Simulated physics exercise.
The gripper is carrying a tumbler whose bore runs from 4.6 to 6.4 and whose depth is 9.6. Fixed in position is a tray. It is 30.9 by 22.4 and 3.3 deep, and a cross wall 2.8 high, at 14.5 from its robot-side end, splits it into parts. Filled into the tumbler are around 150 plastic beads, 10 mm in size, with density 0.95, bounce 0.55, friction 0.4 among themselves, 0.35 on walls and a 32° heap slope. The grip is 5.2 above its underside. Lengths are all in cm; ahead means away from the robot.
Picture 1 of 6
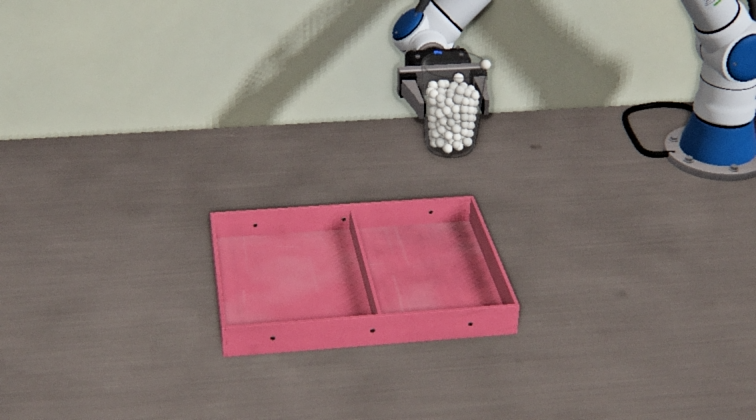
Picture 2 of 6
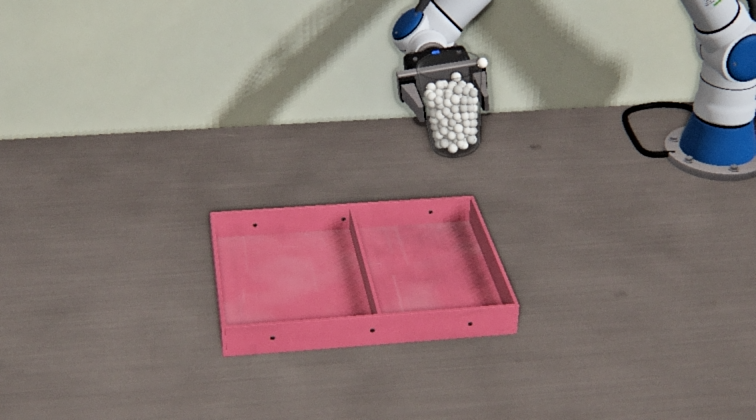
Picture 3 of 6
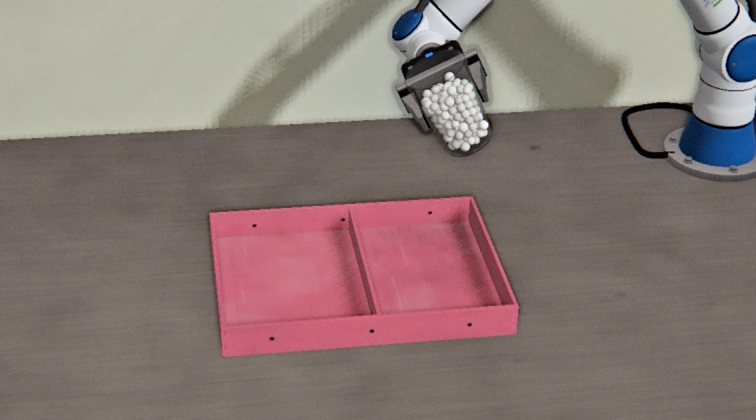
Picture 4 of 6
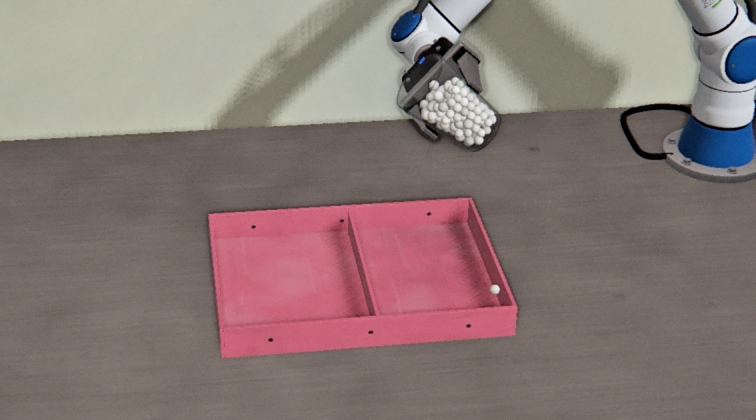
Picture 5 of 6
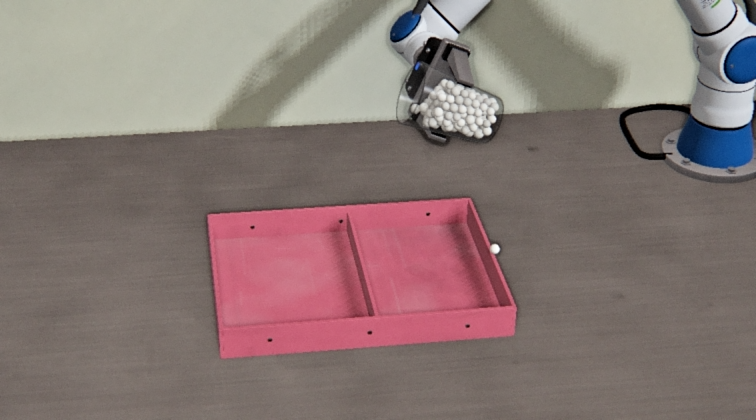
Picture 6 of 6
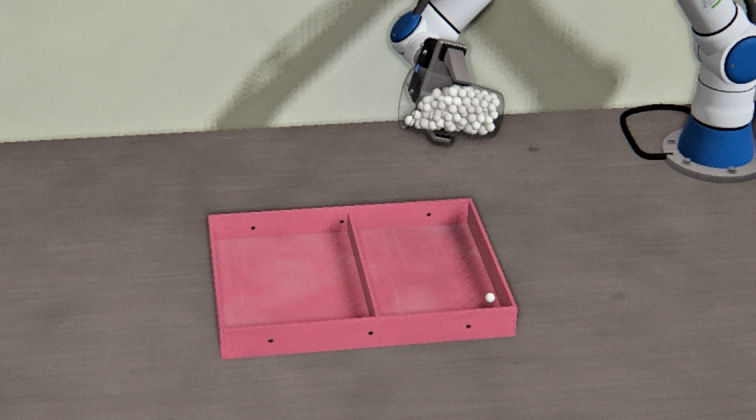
Robot arm tilting a clear tumbler of white beads onto its side beyond a divided pink tray, one loose bead bouncing at the tray's right.
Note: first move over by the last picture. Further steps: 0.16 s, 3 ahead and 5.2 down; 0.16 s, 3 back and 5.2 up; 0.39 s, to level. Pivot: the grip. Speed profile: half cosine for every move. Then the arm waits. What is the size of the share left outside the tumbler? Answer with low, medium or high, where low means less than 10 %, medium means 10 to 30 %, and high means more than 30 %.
Low.
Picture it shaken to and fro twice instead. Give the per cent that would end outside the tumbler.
In that case it would be roughly 5 per cent.
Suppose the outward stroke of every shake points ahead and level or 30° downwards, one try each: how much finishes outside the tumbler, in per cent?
40 and 25 %.
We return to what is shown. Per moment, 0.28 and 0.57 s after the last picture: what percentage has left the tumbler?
I'd put it near 5 percent first and near 5 percent later.
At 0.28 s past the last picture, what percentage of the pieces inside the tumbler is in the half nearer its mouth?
I'd guess about 45 percent of it.
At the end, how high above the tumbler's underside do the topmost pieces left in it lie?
Around 8.0 centimetres above the underside.
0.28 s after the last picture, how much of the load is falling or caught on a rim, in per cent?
Roughly 2 percent.
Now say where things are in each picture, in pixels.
Tumbler middle at (452, 108), level; upper third of the load around (453, 96), from x 430 to 485, top at y 65; 149 in the tumbler, in the first picture.
Tumbler middle at (452, 107), tilted 7° forward; upper third of the load around (454, 95), from x 430 to 480, top at y 65; 148 in the tumbler, 1 in flight or on a rim, in the second picture.
Tumbler middle at (453, 108), tilted 26° forward; upper third of the load around (452, 97), from x 425 to 485, top at y 75; 148 in the tumbler, 1 in flight or on a rim, in the third picture.
Tumbler middle at (453, 108), tilted 48° forward; upper third of the load around (452, 99), from x 425 to 495, top at y 80; 148 in the tumbler, 1 in the robot-side part, in the fourth picture.
Tumbler middle at (453, 107), tilted 67° forward; upper third of the load around (456, 97), from x 415 to 495, top at y 85; 148 in the tumbler, 1 in the robot-side part, in the fifth picture.
Tumbler middle at (454, 107), tilted 74° forward; upper third of the load around (461, 99), from x 410 to 495, top at y 90; 148 in the tumbler, 1 in the robot-side part, in the sixth picture.
Then, 0.28 s later, tilted 74° forward, highest piece 23 above the table; 145 in the tumbler, 1 in the robot-side part, 3 in flight or on a rim.
Then, 0.57 s later, tilted 22° forward, highest piece 25 above the table; 140 in the tumbler, 7 in the robot-side part, 2 in the far-side part.
Then, 0.91 s later, level, highest piece 25 above the table; 140 in the tumbler, 7 in the robot-side part, 2 in the far-side part.
Then, 1.96 s later, level, highest piece 25 above the table; 140 in the tumbler, 7 in the robot-side part, 2 in the far-side part.
At rest, 140 in the tumbler, 7 in the robot-side part, 2 in the far-side part. That is 6 % outside the tumbler.
